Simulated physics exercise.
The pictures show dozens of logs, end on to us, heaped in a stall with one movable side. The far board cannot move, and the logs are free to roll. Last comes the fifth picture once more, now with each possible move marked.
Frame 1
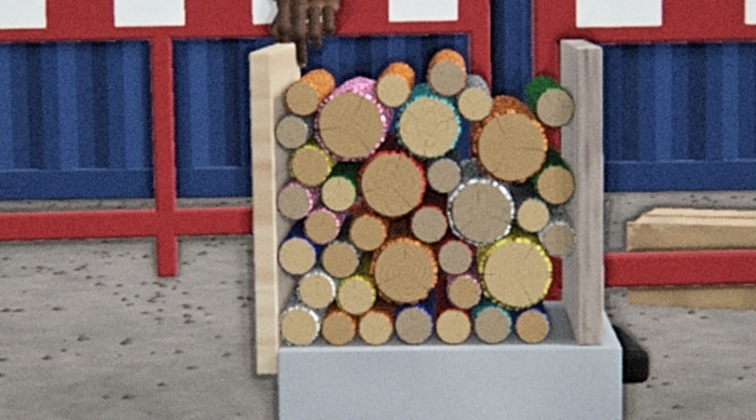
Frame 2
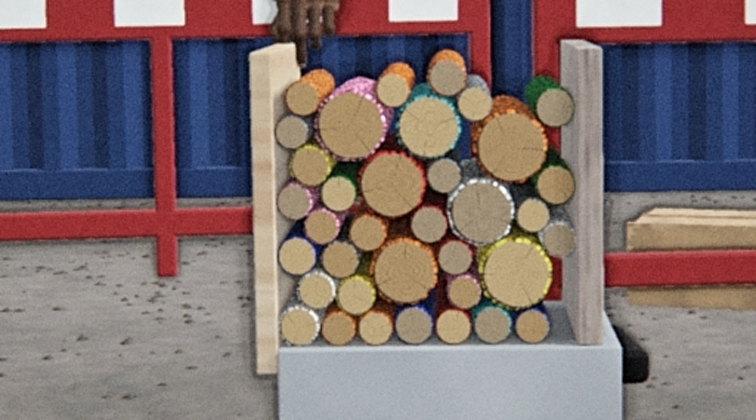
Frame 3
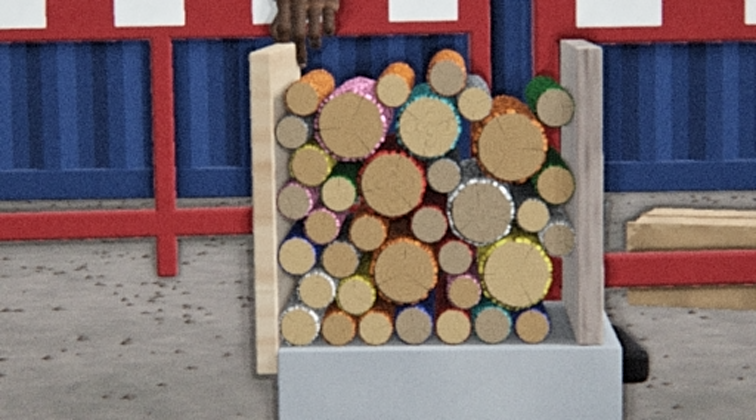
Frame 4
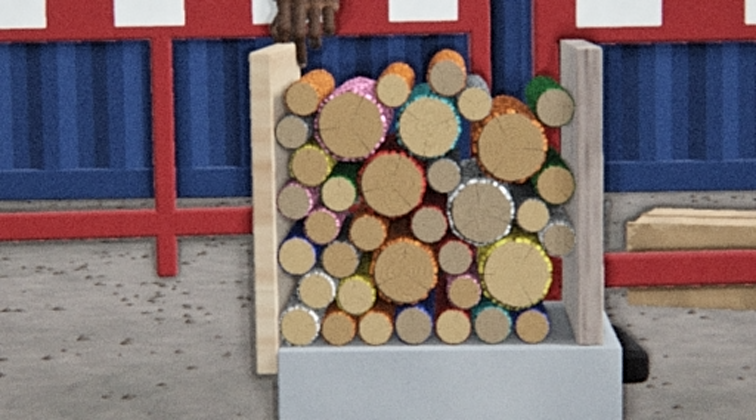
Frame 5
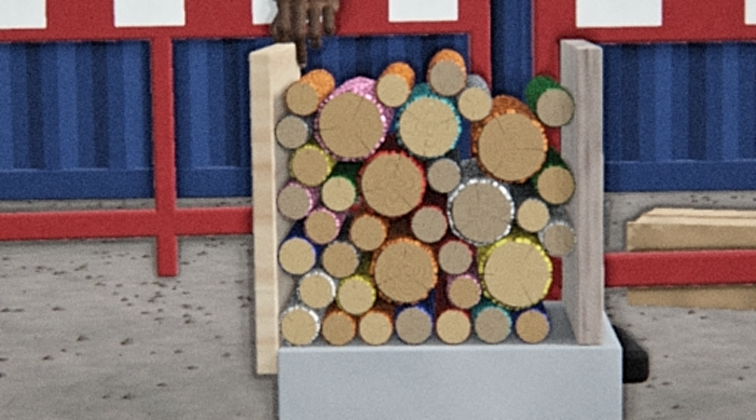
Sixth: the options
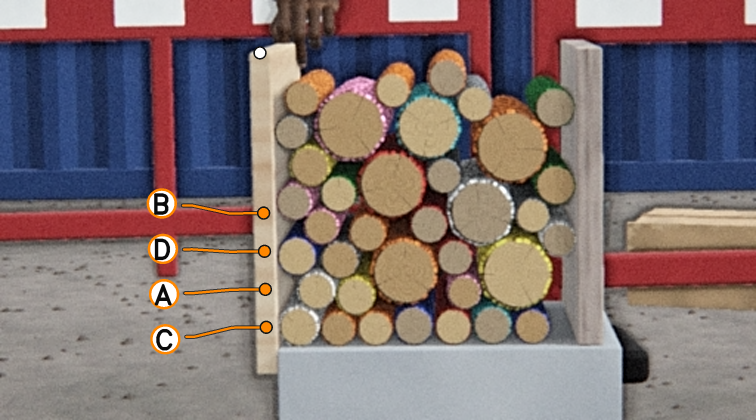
Glittery-edged logs sit stacked between two upright boards, staying still beneath a dark hand.
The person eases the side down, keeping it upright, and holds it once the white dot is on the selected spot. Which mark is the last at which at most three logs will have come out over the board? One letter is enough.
The last mark within the limit is B.
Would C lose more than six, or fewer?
At C, more than six.
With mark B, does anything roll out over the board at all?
Yes, at B.
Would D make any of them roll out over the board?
At D: Yes.
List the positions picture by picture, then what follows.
A log (391, 185); a log (511, 147); a log (555, 108), in the first frame.
A log (555, 108); a log (447, 77), in the second frame.
Side board (279, 195); a log (299, 326), in the third frame.
A log (492, 325); a log (464, 293), in the fourth frame.
A log (367, 233); a log (391, 185); a log (511, 147), in the fifth frame.
On the copy, A at (265, 289); B at (263, 213); C at (266, 327); D at (264, 251); the white dot at (260, 53).
On B. First, top of the board (273, 126).
Then, top of the board (275, 210).
Finally, top of the board (275, 212), one out over the board.
By contrast, A more than three out over the board; C more than three out over the board; D more than three out over the board.
